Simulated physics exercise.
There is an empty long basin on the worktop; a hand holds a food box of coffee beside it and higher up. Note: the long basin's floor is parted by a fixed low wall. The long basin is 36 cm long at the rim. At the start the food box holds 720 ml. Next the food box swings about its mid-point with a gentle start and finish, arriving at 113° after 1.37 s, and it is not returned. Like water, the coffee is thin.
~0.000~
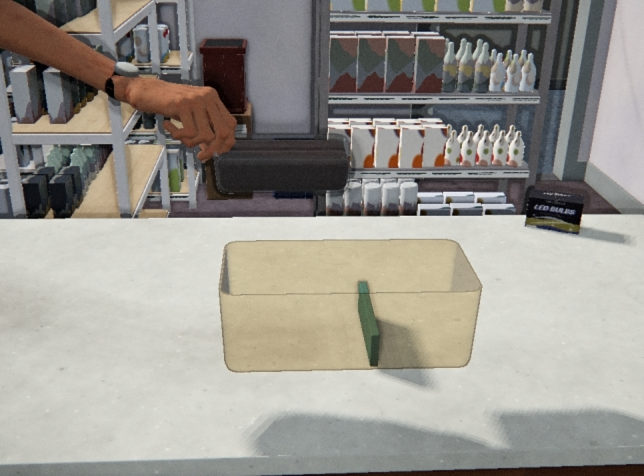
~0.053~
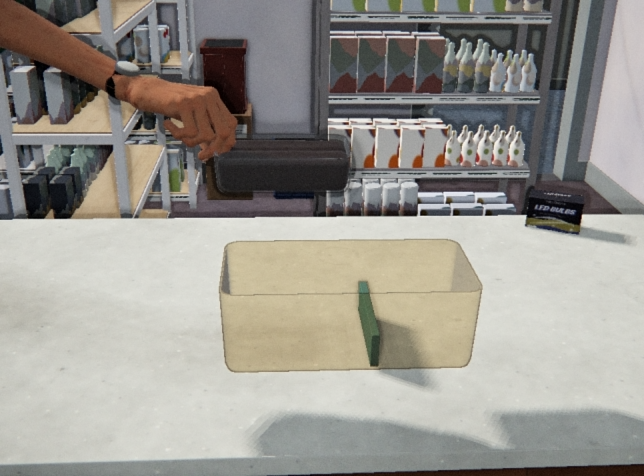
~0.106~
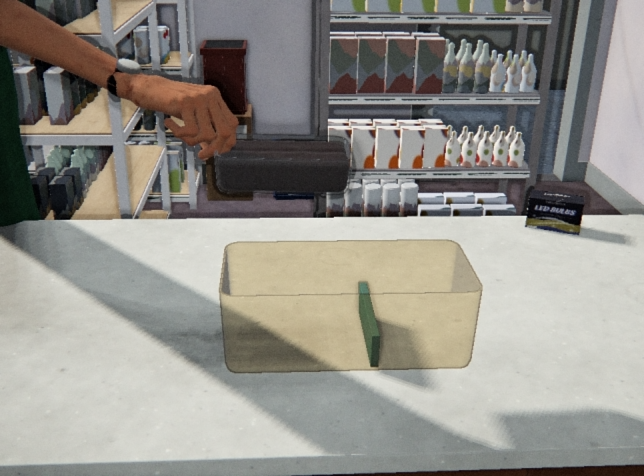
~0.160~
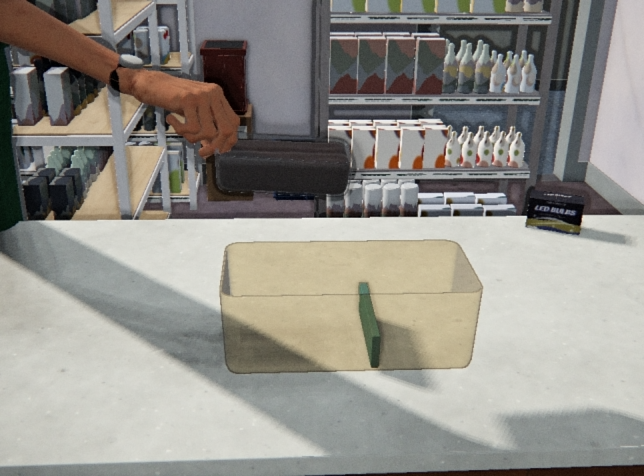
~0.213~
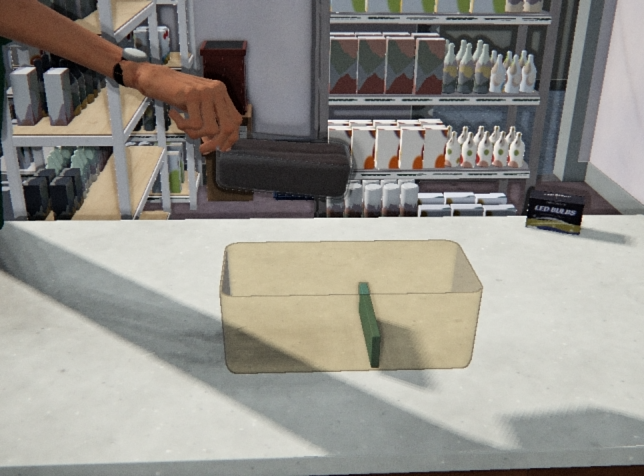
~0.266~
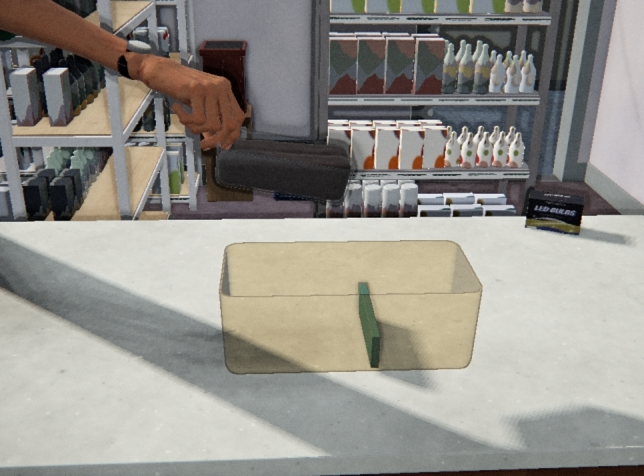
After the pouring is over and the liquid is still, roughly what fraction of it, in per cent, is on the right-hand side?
Roughly 74 out of 100 parts.
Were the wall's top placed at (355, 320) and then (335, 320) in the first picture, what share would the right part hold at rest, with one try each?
75 in a hundred, followed by 75 in a hundred.
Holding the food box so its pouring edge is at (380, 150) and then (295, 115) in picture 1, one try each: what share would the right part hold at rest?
Respectively 85 and 15 %.
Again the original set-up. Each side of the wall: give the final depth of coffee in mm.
Roughly 4 mm on the left side and 24 mm on the right side.
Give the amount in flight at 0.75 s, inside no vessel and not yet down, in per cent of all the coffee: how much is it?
Some 44 % is the figure.
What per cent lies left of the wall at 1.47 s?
Left share: Approx. 22 %.
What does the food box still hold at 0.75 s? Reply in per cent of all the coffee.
I'd put it near 16 percent.
By 0.75 s the tilt is 65° and 16 per cent is still to pour, 2 is left of the wall and 39 right of it.
By 1.10 s the tilt is 103° and 2 per cent is still to pour, 17 is left of the wall and 74 right of it.
By 1.47 s the tilt is 113° and 0 per cent is still to pour, 21 is left of the wall and 74 right of it.
By 1.87 s the tilt is 113° and 0 per cent is still to pour, 21 is left of the wall and 75 right of it.
At rest 21 per cent lies left of the wall, 74 right of it and 4 outside.
